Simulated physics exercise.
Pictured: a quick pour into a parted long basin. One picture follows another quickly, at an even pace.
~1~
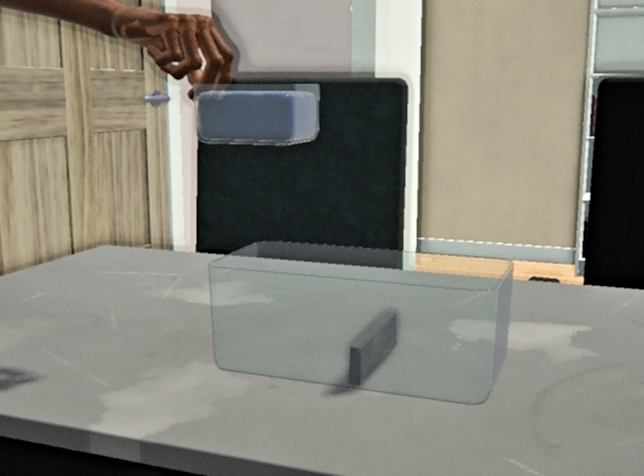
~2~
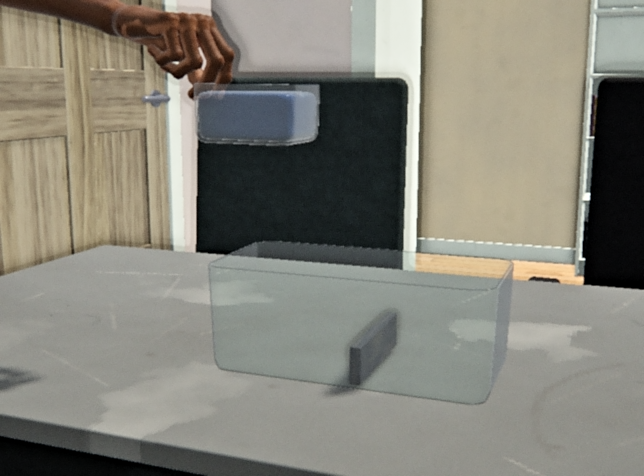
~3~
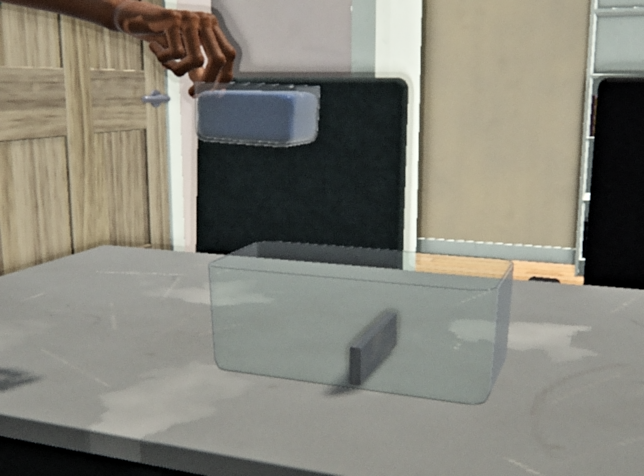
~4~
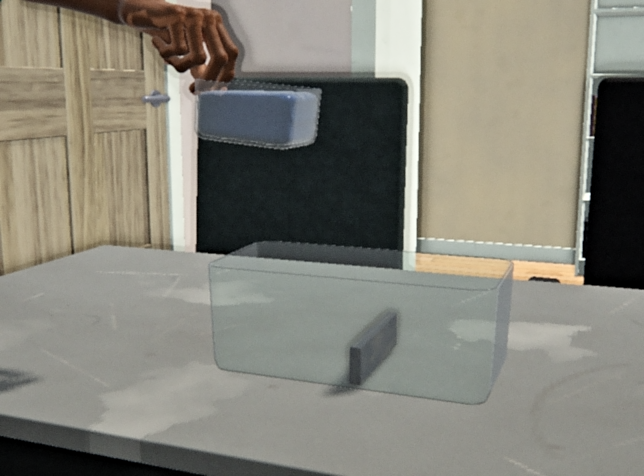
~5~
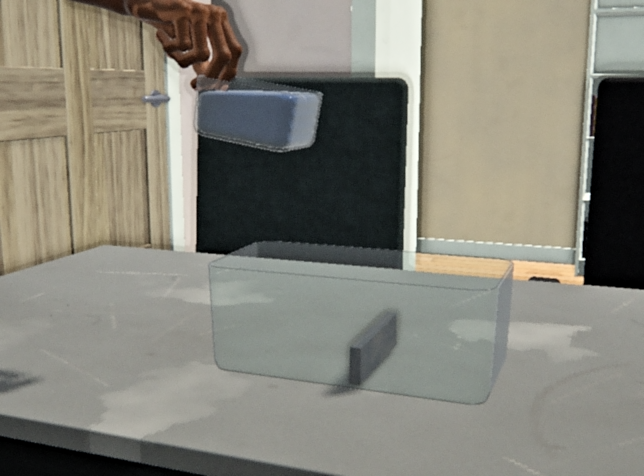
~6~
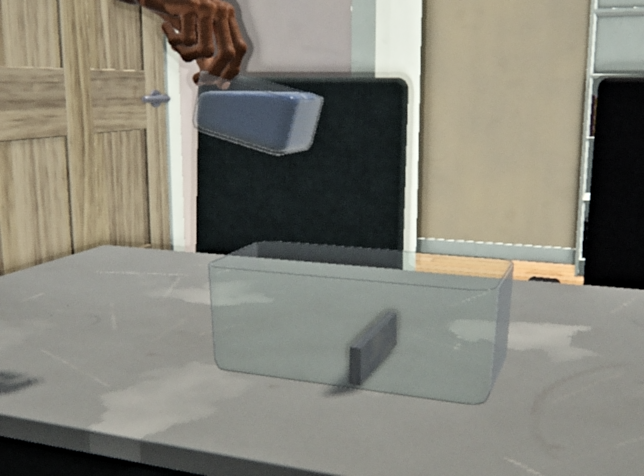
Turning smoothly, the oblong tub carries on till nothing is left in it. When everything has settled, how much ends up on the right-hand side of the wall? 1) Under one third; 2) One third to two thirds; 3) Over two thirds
(2) One third to two thirds.
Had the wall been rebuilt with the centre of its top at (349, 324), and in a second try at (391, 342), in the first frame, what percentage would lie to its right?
In order, 70 and 25 in a hundred.
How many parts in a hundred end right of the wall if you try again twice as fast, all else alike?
Around 40 per cent ends up there.
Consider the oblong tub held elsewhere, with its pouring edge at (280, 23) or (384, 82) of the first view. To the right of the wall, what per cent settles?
In order, some 25 and 95 percent.
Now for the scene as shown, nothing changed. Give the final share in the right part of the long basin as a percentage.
That works out near 50 in every hundred.
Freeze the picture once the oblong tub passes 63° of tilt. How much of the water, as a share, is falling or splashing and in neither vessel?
Something like 35 per cent of it.
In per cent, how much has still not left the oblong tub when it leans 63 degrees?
Near 40 in a hundred still remains.
A moment on, the oblong tub is tipped part way and 41 per cent is still to pour, 10 is left of the wall and 14 right of it.
Next, the oblong tub is tipped on its side and 9 per cent is still to pour, 33 is left of the wall and 49 right of it.
Then the oblong tub is tipped right over and 0 per cent is still to pour, 47 is left of the wall and 50 right of it.
Later the oblong tub is tipped right over and 0 per cent is still to pour, 49 is left of the wall and 50 right of it.
Finally, 49 per cent lies left of the wall, 50 right of it and 1 outside.
